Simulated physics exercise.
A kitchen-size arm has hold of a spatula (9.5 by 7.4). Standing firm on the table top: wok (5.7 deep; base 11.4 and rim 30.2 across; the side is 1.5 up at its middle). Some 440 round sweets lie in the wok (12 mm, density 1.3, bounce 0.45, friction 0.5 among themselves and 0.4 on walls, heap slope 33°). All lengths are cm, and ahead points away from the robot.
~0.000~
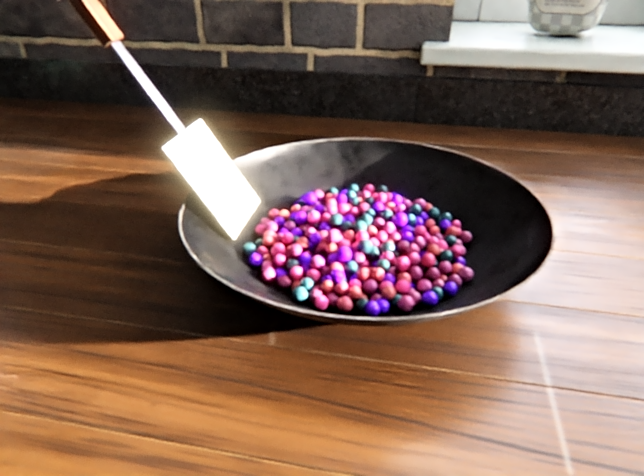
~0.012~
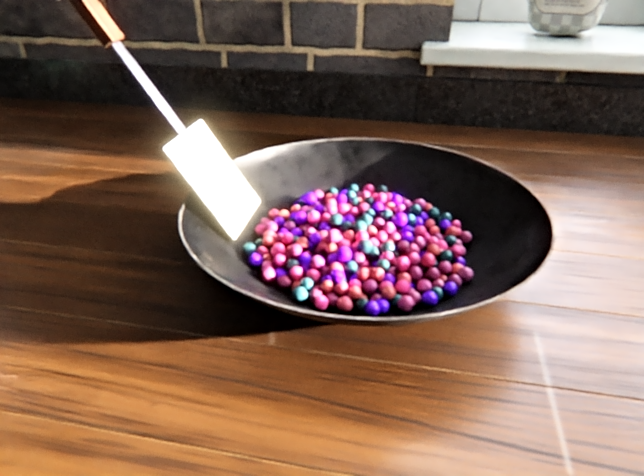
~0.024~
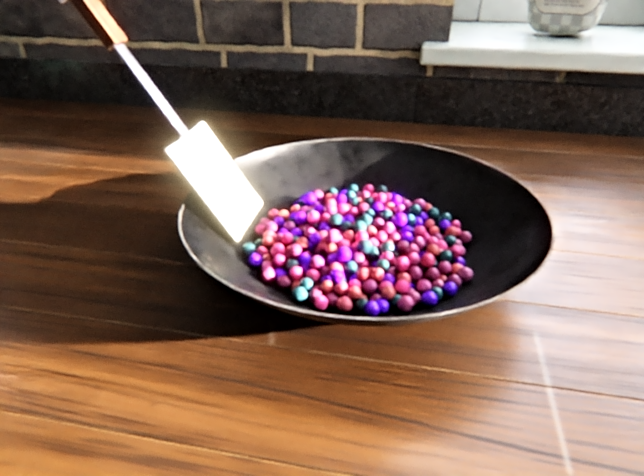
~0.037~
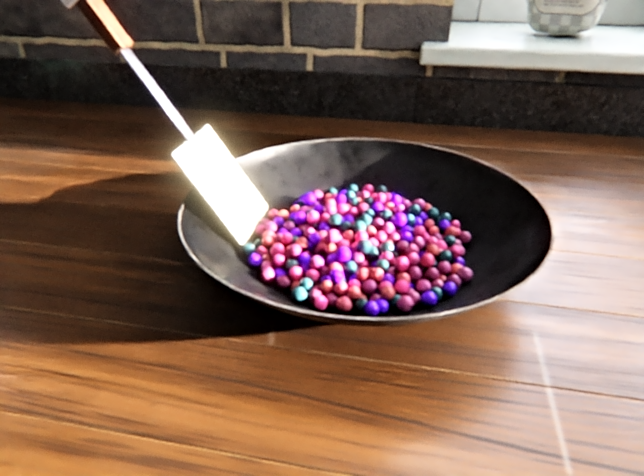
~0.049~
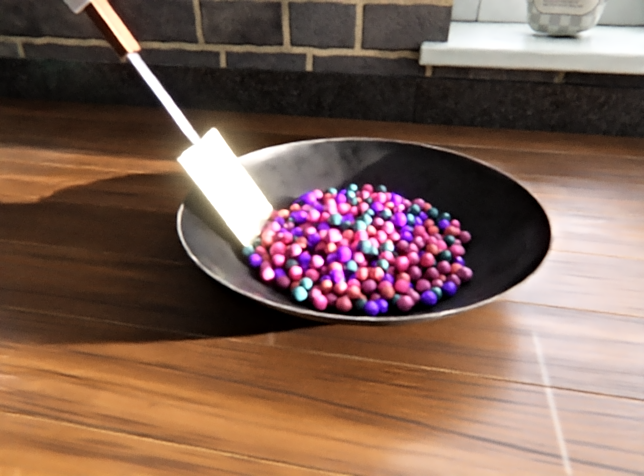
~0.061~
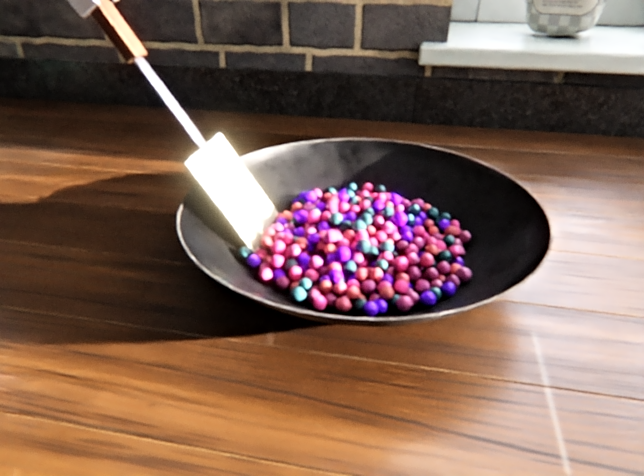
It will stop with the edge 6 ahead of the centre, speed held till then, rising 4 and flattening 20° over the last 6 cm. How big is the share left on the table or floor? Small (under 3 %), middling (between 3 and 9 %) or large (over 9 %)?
On the table or floor the share is small, under 3 %.
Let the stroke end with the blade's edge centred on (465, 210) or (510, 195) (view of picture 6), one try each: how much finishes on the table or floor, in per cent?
Some 0 and 20 per cent.
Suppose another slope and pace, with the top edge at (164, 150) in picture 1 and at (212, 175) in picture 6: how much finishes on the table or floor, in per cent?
About 10 per cent.
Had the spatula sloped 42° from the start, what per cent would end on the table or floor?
Then about 0 per cent.
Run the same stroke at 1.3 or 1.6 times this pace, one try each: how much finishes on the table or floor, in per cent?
Some 0 and 0 per cent.
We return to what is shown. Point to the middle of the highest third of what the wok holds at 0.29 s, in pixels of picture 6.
Near (429, 233).
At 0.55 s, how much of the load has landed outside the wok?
About 0 per cent.
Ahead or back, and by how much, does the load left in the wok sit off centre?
Roughly 4.0 cm ahead.
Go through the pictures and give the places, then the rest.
The first frame shows spatula top edge at (182, 133), sloping 57°; upper third of the load around (361, 233), from x 250 to 465, top at y 190; 444 in the wok.
The second frame shows spatula top edge at (183, 133), sloping 57°; upper third of the load around (361, 233), from x 250 to 465, top at y 190.
The third frame shows spatula top edge at (185, 135), sloping 57°; upper third of the load around (361, 233), from x 250 to 465, top at y 190.
The fourth frame shows spatula top edge at (191, 139), sloping 57°; upper third of the load around (360, 233), from x 250 to 465, top at y 190.
The fifth frame shows spatula top edge at (197, 143), sloping 57°; upper third of the load around (357, 233), from x 250 to 465, top at y 190.
The sixth frame shows spatula top edge at (203, 147), sloping 57°; upper third of the load around (356, 232), from x 245 to 465, top at y 190; 444 in the wok.
By 0.17 s, sloping 57°, highest piece 4 above the table; 444 in the wok.
By 0.29 s, sloping 49°, highest piece 5 above the table; 444 in the wok.
By 0.55 s, sloping 37°, highest piece 6 above the table; 444 in the wok.
By 1.60 s, sloping 37°, highest piece 5 above the table; 444 in the wok.
Final count, 444 in the wok. That is 0 % on the table or floor.
